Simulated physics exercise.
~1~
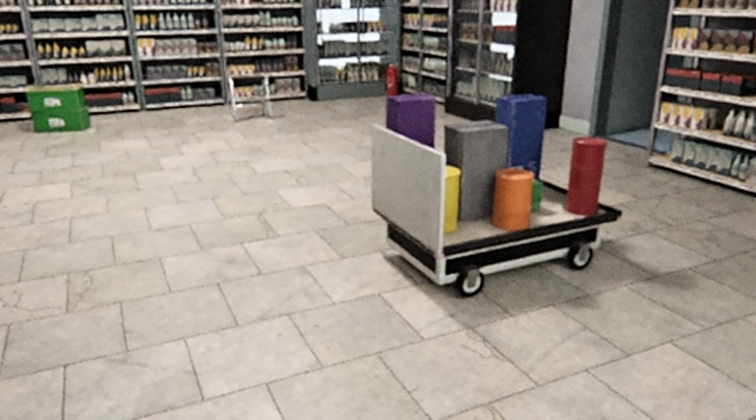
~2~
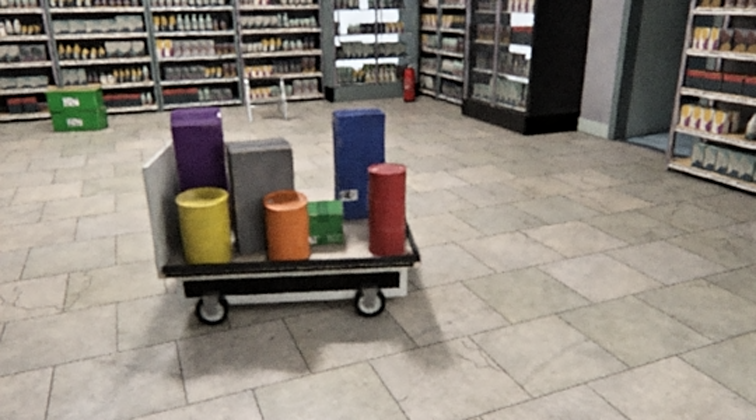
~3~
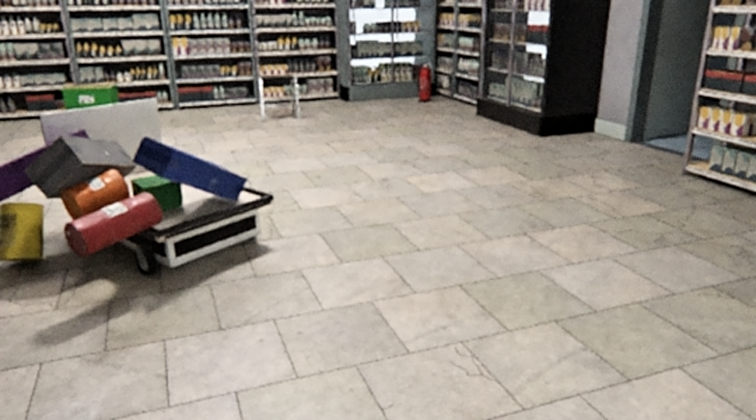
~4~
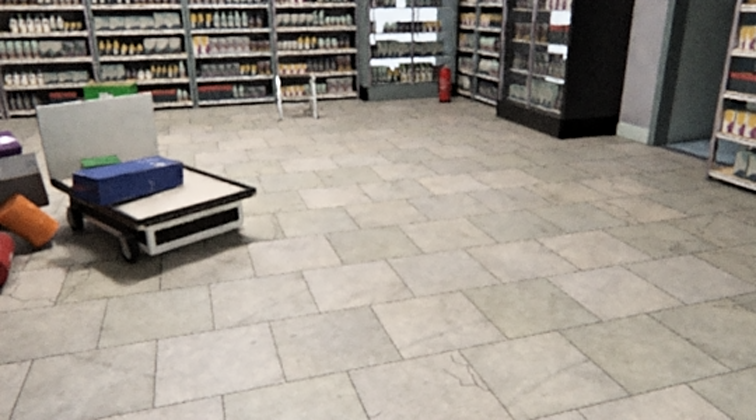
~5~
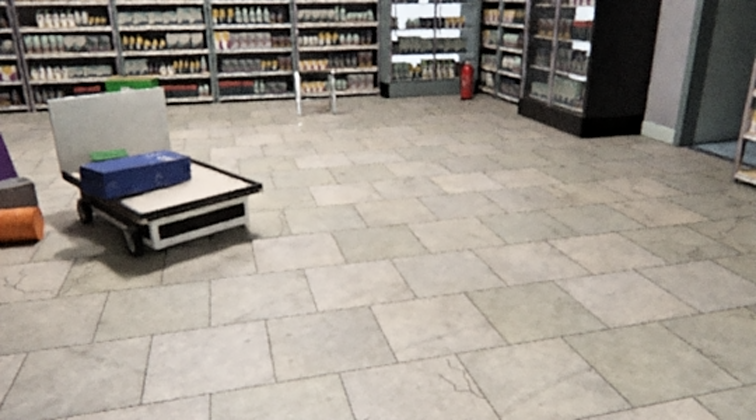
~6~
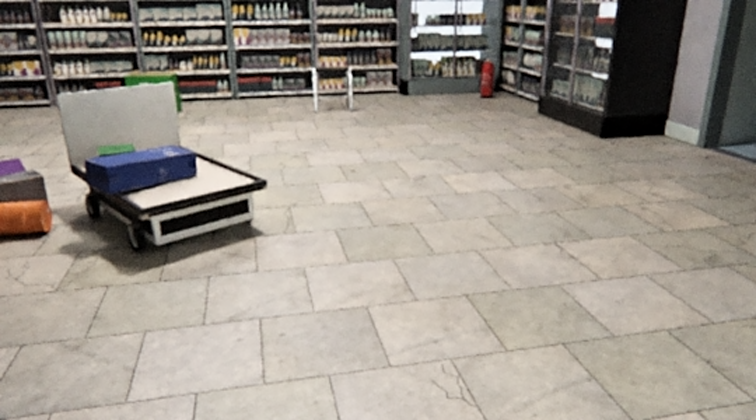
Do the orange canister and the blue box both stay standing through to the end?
No, both topple. The orange canister ends up on its side on the floor, and the blue box lies on its side on the cart.
